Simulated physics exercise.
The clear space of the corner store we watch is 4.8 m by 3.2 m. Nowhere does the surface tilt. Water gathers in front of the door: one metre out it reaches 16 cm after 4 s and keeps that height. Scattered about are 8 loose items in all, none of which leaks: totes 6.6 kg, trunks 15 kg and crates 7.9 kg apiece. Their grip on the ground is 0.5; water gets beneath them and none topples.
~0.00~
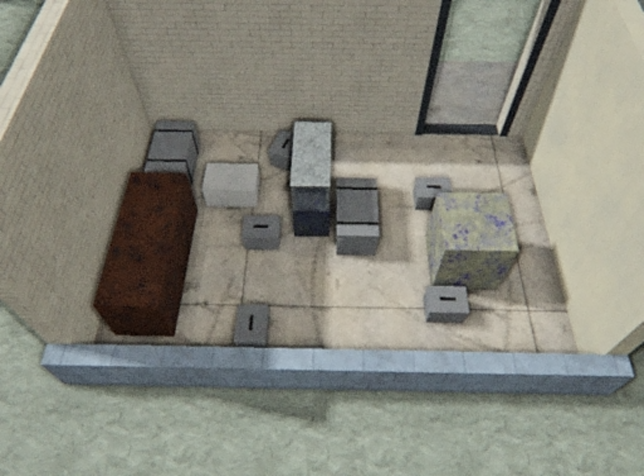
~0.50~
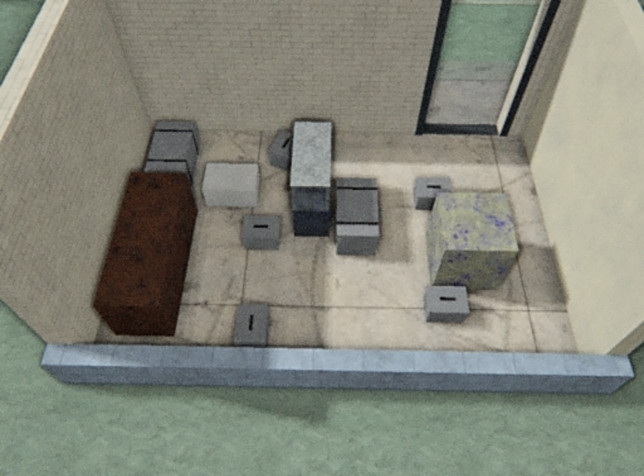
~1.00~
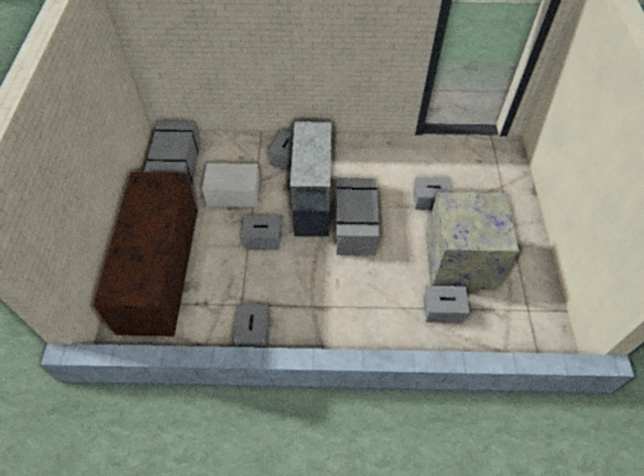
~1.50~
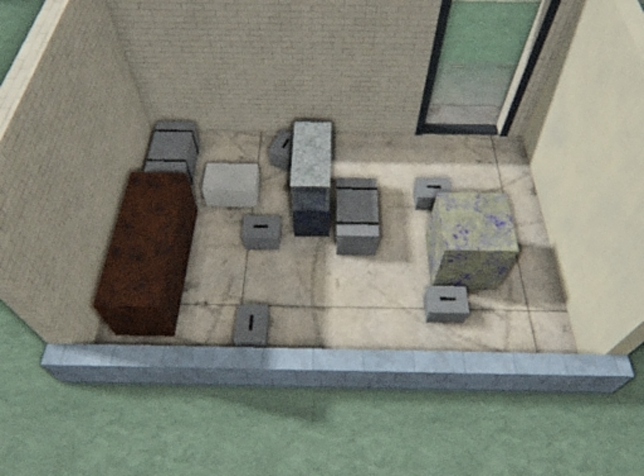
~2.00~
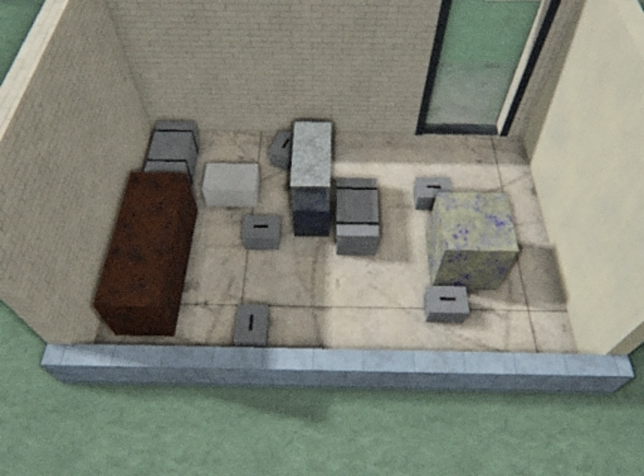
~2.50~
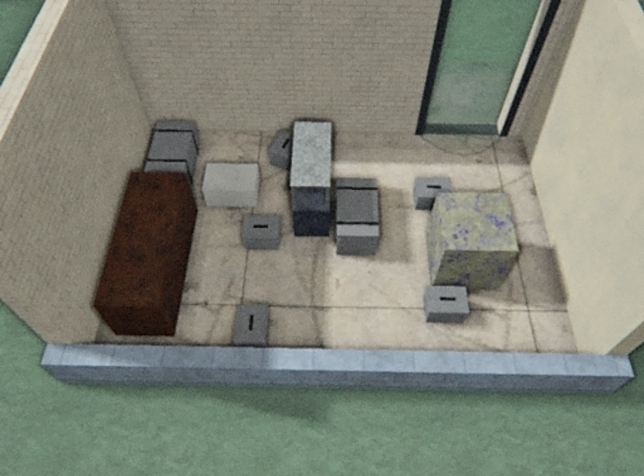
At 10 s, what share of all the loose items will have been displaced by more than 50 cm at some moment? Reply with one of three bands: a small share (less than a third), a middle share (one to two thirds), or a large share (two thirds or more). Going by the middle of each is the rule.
A small share, less than a third.
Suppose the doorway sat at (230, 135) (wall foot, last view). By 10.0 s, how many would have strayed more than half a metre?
In that case the number is 3.
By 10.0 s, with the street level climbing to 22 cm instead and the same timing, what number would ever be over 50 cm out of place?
In that case 2 of them.
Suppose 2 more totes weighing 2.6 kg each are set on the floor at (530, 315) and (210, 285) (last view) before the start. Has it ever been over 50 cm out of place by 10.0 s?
The first: Exceeds it. The second: Falls below it.
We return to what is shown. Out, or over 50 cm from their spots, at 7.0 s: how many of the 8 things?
Count: 1.
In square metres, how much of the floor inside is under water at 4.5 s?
Some 3.5 m2 of it.
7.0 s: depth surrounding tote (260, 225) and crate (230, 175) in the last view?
Depth approx. 0 cm / 0 cm.
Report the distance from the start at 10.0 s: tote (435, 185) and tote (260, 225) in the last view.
They've ended up 140 cm and 0 cm away, in that order.
After 3.5 s 0 of 8 are over 50 cm from their spots; 0 afloat.
After 4.5 s 0 of 8 are over 50 cm from their spots; 0 afloat.
After 7.0 s 1 of 8 are over 50 cm from their spots; 0 afloat.
After 10.0 s 2 of 8 are over 50 cm from their spots, and 2 have been at some point; 3 afloat.
